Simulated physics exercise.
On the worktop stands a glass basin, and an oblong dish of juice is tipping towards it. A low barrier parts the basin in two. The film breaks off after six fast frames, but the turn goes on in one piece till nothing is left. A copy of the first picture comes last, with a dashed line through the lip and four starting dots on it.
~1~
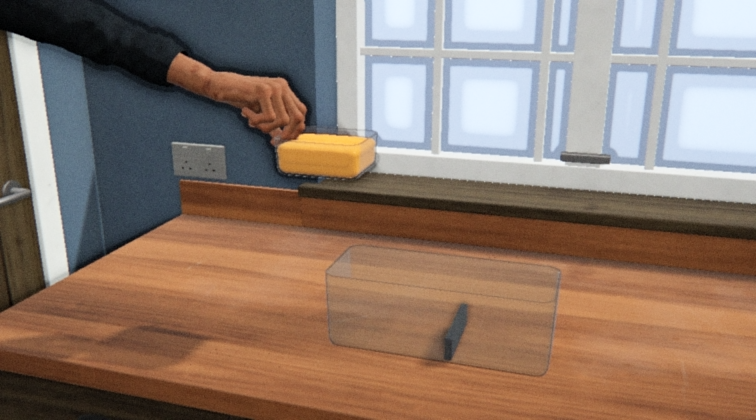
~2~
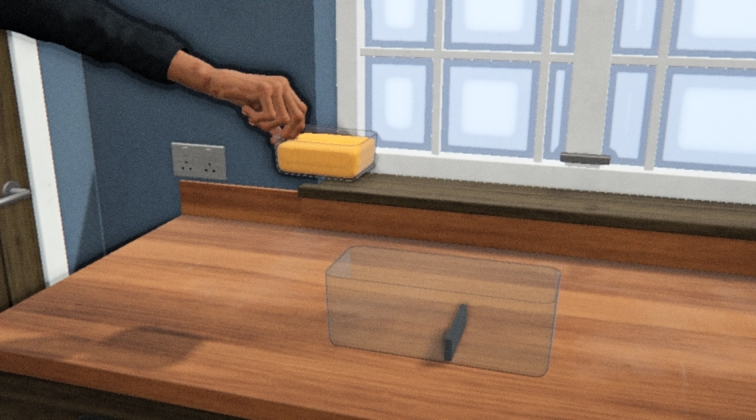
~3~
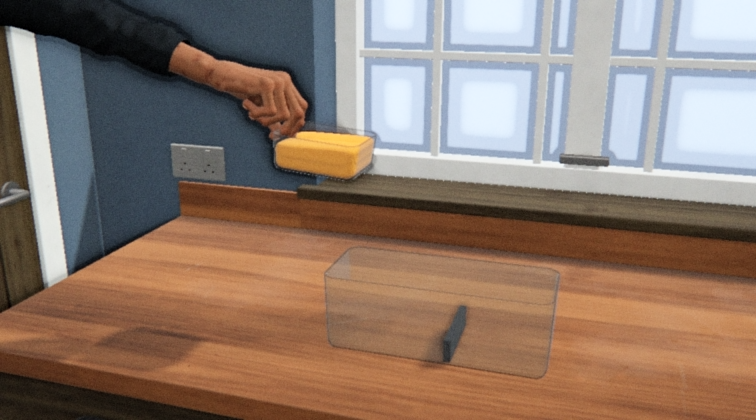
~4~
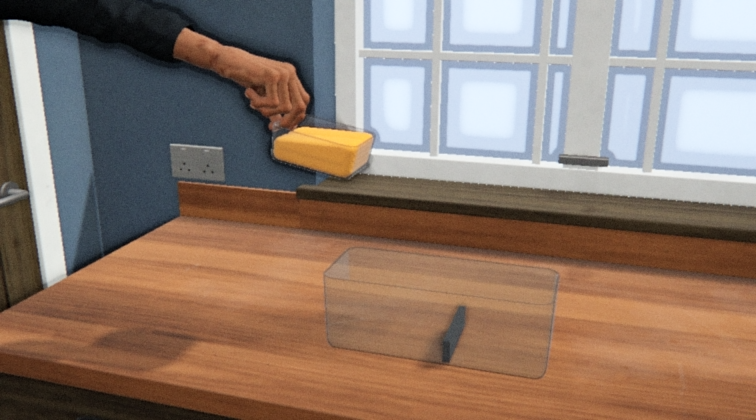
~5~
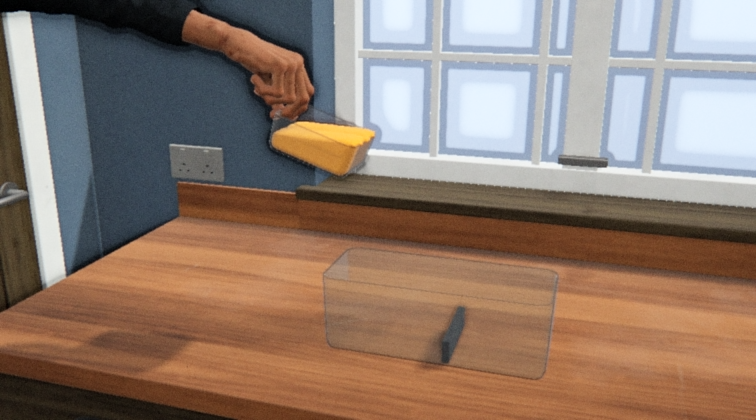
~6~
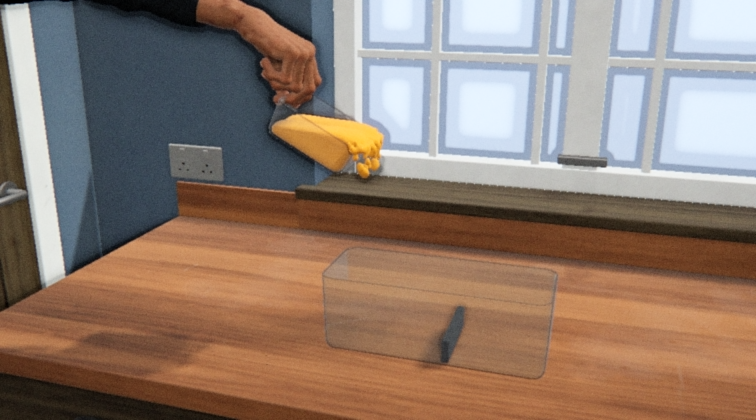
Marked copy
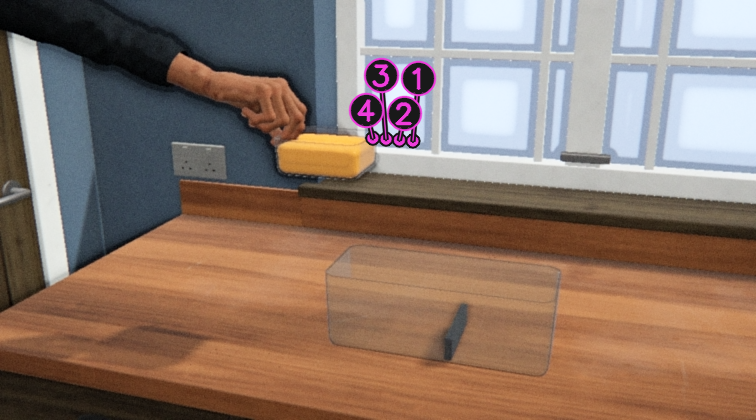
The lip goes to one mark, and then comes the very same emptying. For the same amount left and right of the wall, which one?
Dot 3 does it best.
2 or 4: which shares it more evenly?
Here it is dot 2.
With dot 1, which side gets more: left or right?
The right side.
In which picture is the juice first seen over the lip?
Picture 5.
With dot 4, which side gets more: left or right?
The left one.
In magenta, 1 at (412, 140); 2 at (399, 140); 3 at (386, 139); 4 at (372, 138).
With 1, about 17 % ends left of the wall and 78 % right of it; 5 % is lost outside.
With 2, about 33 % ends left of the wall and 61 % right of it; 5 % is lost outside.
With 3, about 48 % ends left of the wall and 46 % right of it; 7 % is lost outside.
With 4, about 76 % ends left of the wall and 19 % right of it; 5 % is lost outside.
